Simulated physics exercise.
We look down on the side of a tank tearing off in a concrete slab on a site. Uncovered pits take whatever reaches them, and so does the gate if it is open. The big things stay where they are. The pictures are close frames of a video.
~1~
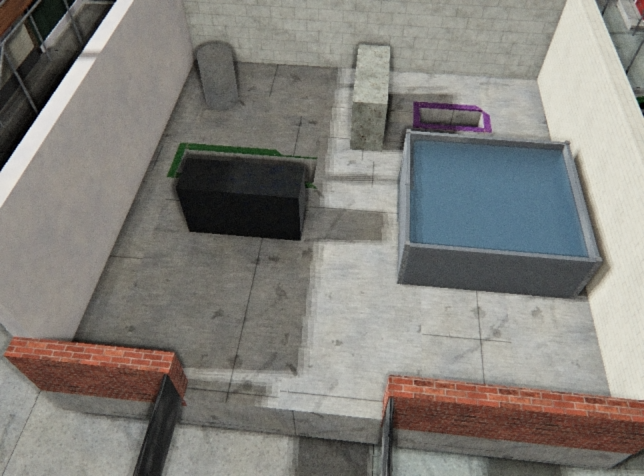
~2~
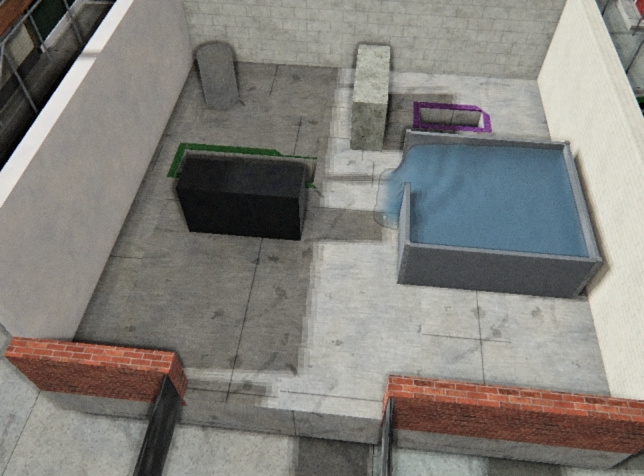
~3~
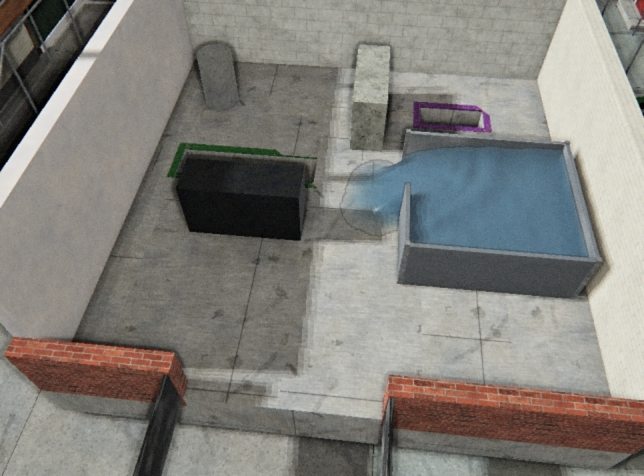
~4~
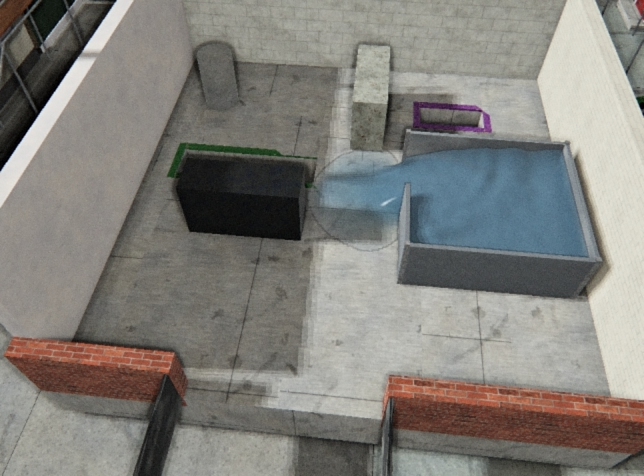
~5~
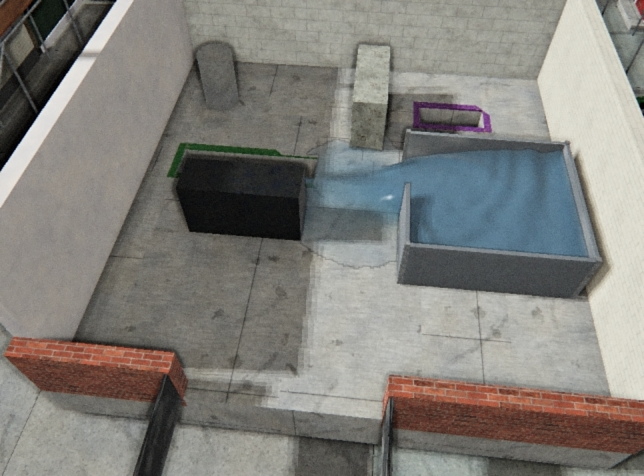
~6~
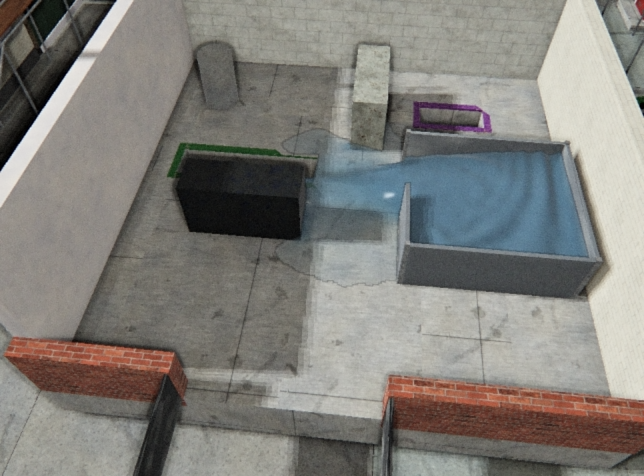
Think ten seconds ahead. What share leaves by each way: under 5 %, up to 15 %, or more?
One by one: The gate takes from 5 to 15 %; the purple pit takes less than 5 %; the green pit takes more than 15 %.
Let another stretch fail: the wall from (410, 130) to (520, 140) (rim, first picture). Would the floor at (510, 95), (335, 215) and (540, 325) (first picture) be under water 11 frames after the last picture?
In turn: Wet, not flooded, not flooded.
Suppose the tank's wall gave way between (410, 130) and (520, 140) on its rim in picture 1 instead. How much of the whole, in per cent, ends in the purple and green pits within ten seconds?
In per cent: Purple 55, green 6.
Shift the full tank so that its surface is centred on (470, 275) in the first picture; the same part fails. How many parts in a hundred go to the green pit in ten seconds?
Parts in a hundred: Green 30.
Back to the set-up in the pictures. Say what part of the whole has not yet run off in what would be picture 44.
I make it 62 per cent.
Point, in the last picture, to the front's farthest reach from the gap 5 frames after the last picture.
Close to (128, 215).
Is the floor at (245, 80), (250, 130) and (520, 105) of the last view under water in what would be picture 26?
In turn: Awash, covered, free of water.
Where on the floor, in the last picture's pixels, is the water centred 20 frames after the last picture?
Near (383, 203).
A moment on, water covers 25 % of the floor; the gate 0 %, the purple pit 0 %, the green pit 6 %.
Next, water covers 45 % of the floor; the gate 0 %, the purple pit 0 %, the green pit 13 %.
Then, water covers 55 % of the floor; the gate 3 %, the purple pit 0 %, the green pit 21 %.
Later, water covers 65 % of the floor; the gate 6 %, the purple pit 0 %, the green pit 32 %.
In the end, water covers 85 % of the floor; the gate 10 %, the purple pit 1 %, the green pit 44 %.
